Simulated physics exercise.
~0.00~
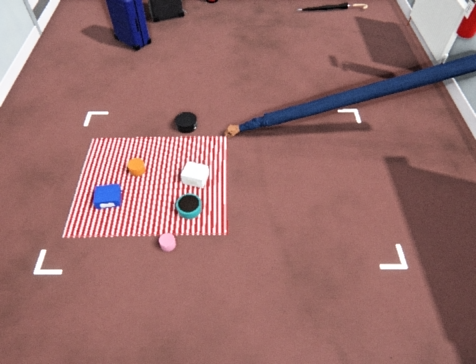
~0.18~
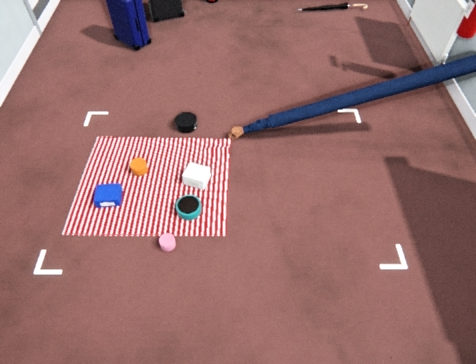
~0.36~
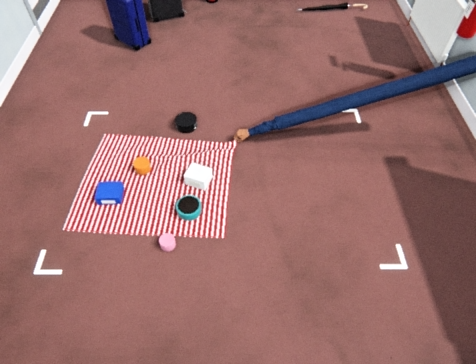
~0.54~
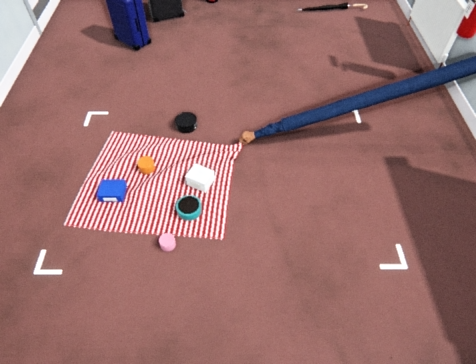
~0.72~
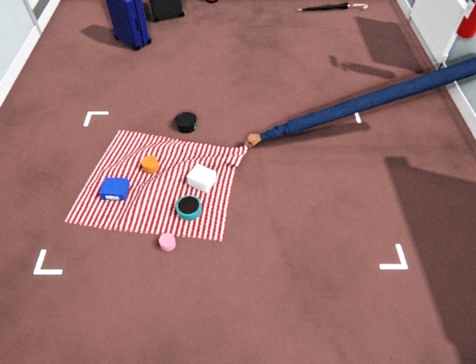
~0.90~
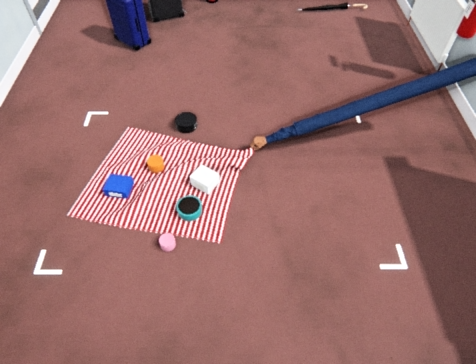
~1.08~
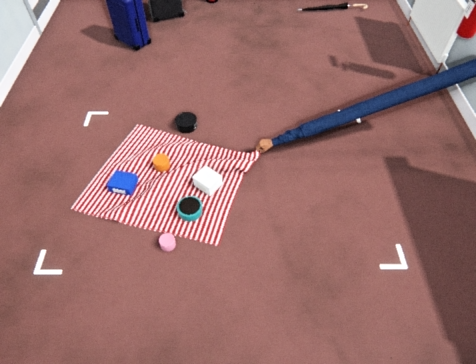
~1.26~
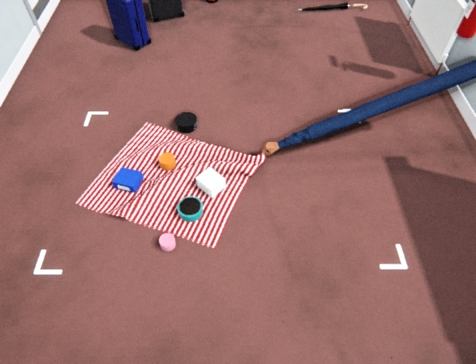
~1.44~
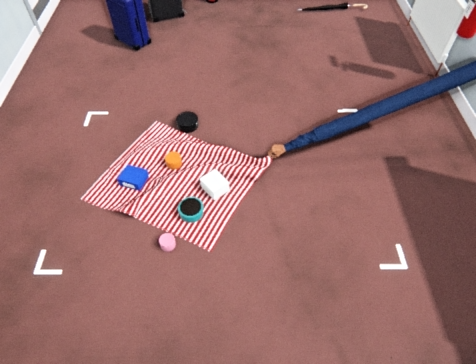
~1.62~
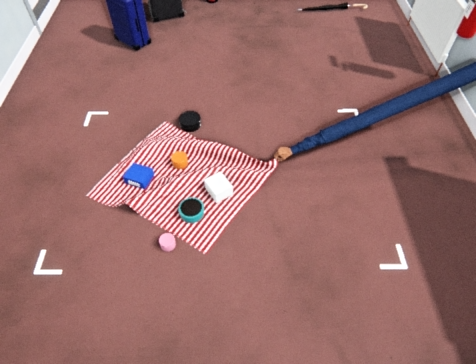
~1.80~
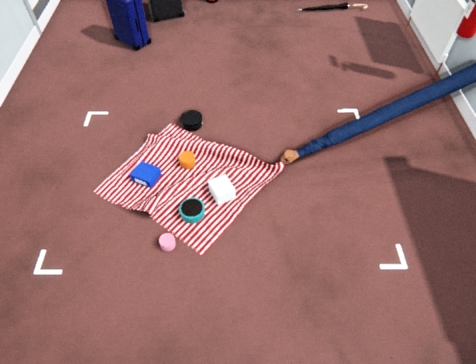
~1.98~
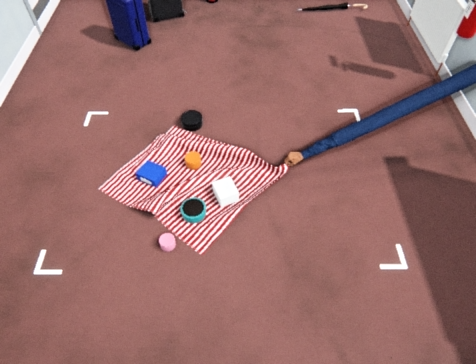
The clip opens on a reddish-brown floor where a red-and-white striped sheet holds a blue box, an orange tub, a white box and a teal pot, with a black bucket just behind and a pink tub at the front edge. A long blue-sleeved arm reaches in from the right and grips the sheet's back right corner. The hand draws the corner steadily right and toward the viewer, twisting and wrinkling the cloth. The blue box, orange tub and white box ride rightward with it, while the teal pot barely shifts. By the end, the sheet lies skewed and rumpled, still held, with the pink tub unmoved.
